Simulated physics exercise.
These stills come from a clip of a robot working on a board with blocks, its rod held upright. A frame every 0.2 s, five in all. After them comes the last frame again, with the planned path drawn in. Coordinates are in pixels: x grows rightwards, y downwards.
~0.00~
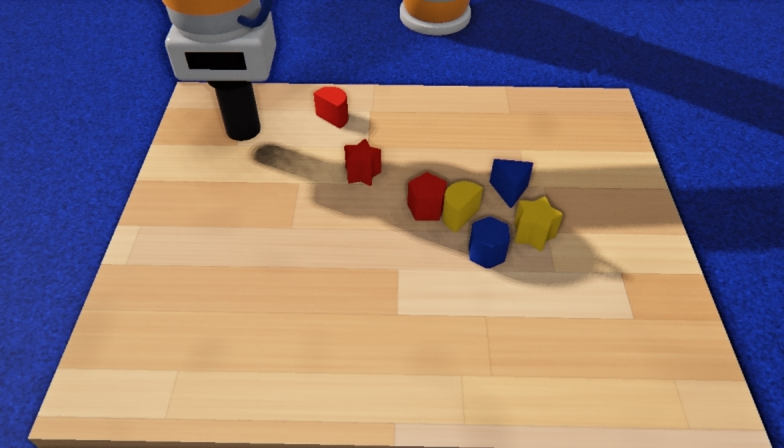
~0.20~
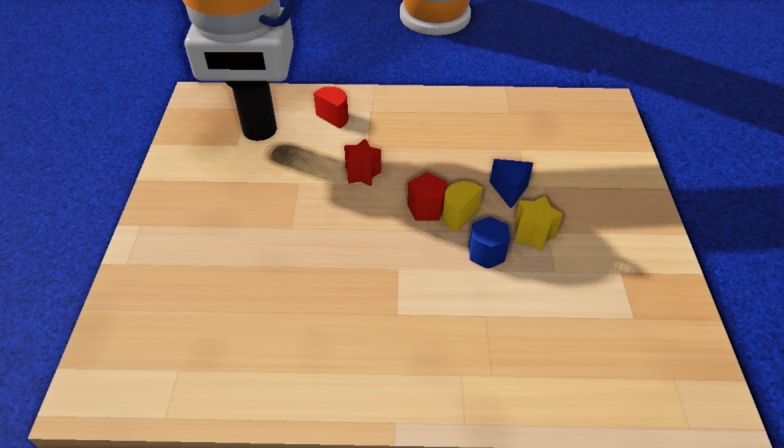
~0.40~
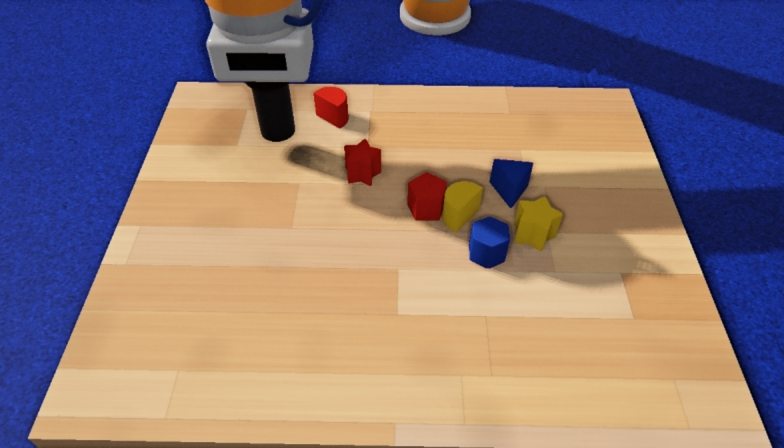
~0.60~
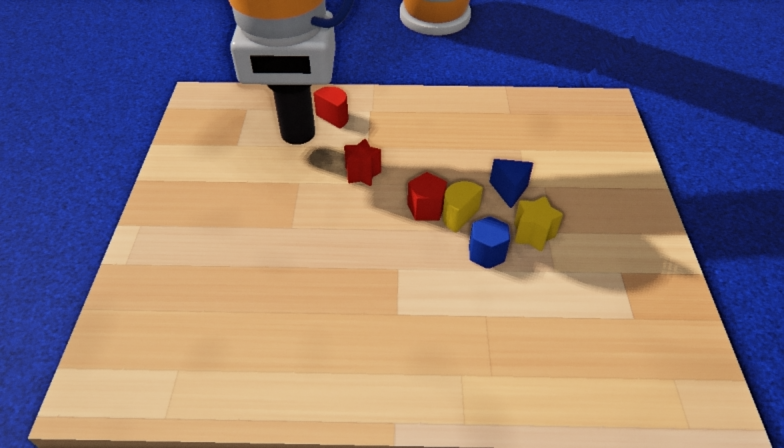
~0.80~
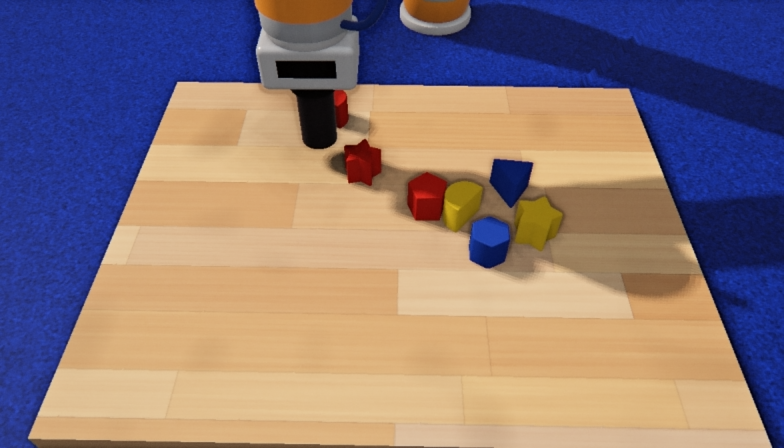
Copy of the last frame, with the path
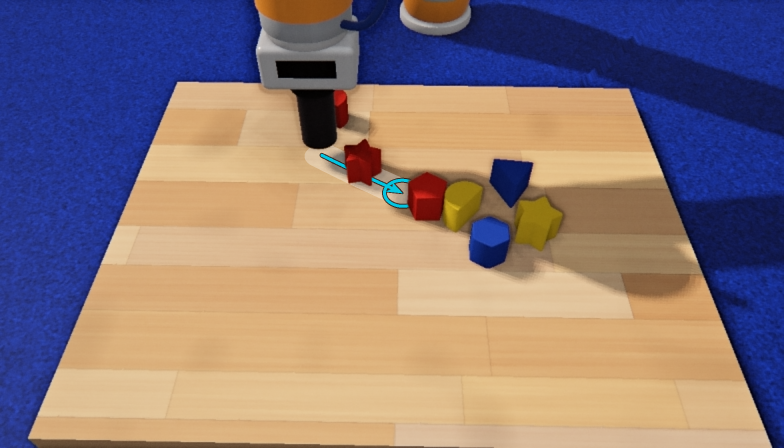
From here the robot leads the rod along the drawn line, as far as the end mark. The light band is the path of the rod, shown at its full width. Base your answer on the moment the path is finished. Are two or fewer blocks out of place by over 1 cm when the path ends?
Answer: No.
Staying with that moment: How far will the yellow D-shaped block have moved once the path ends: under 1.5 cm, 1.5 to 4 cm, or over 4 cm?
It ends 1.5 to 4 cm from its spot.
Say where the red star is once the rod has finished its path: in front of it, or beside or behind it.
Kept ahead.
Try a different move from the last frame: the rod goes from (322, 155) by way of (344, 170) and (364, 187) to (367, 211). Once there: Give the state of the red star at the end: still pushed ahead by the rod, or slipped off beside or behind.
The rod has moved past the red star by the time the path ends.
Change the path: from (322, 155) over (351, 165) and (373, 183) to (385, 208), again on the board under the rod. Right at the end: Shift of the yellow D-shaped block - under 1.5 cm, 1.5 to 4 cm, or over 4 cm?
It's set to move 1.5-4 cm.
The line goes straight from (322, 155) to (403, 193).
What follows on the original path. One third of the way, rod (347, 151); red star (379, 158).
Two thirds of the way, rod (375, 164); red star (410, 167), turned 20° anticlockwise; red pentagon (433, 188); yellow D-shaped block (466, 194).
At the end, rod (403, 176); red star (438, 175), turned 45° anticlockwise; red pentagon (461, 194); yellow D-shaped block (493, 203); blue hexagon (495, 233).
